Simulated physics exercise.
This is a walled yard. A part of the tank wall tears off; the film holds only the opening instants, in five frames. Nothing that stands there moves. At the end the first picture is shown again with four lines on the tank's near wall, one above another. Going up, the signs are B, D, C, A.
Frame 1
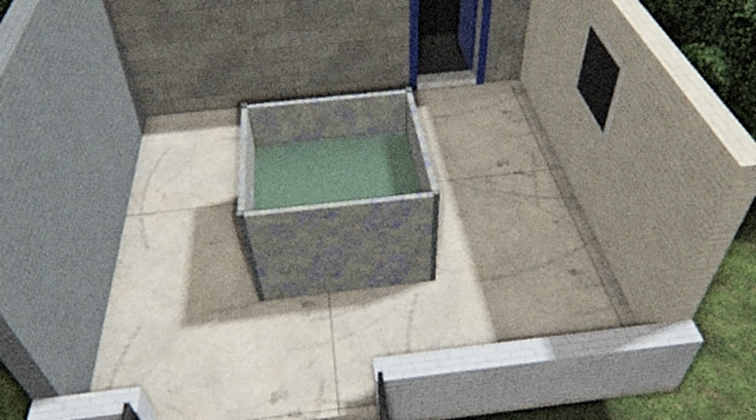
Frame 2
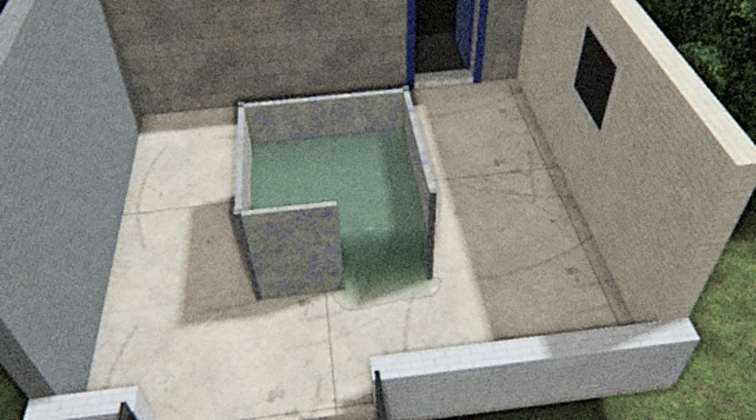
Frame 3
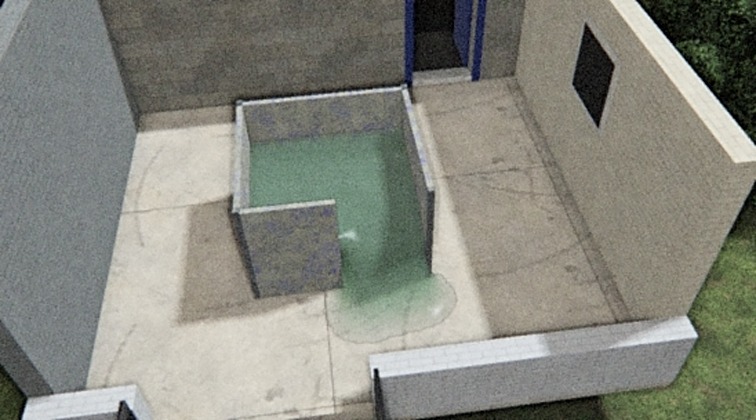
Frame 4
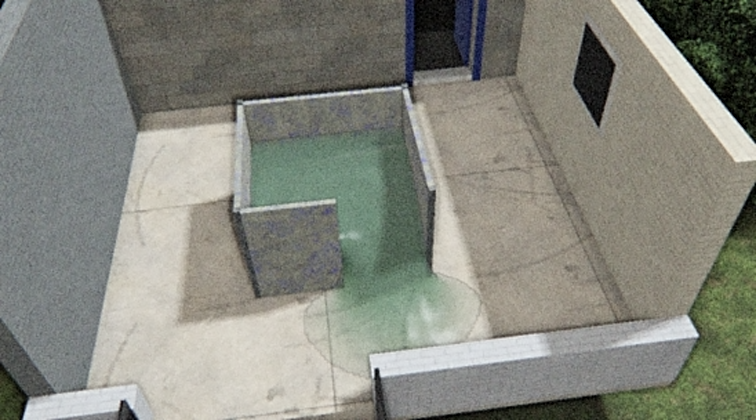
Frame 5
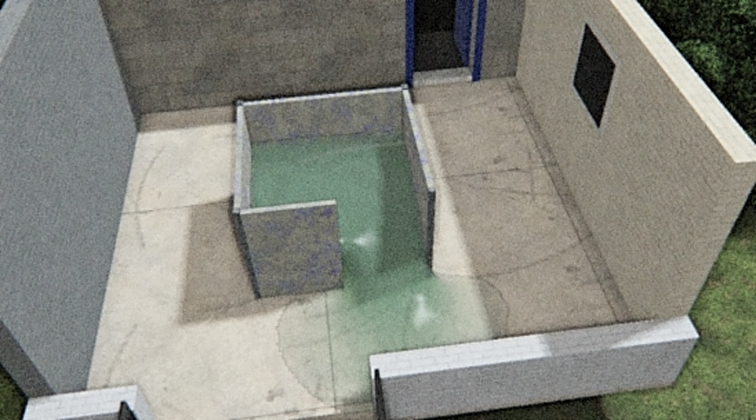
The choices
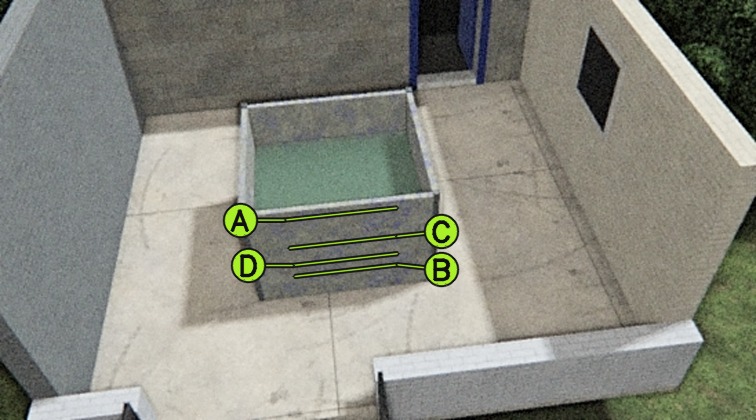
To begin with, greenish water lies still in a square, stone-walled tank in the middle of a walled yard with a blue doorway at the back. Then the right part of the tank's front wall is gone, and water pours through the gap, spreading across the pale floor in a widening, rounded sheet.
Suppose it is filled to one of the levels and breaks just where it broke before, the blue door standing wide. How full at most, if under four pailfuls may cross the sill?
That is line D.
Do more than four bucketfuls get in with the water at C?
Yes, that goes wrong.
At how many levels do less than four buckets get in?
Two.
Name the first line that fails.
C it is.
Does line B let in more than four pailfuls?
No, that is safe.
In lime, A at (340, 214); B at (346, 270); C at (343, 242); D at (345, 259); from the bottom up B, D, C, A.
With A, dozens of bucketfuls pour in.
With B, nothing gets over.
With C, about 8 bucketfuls get in.
With D, a splash gets over, under a bucket.
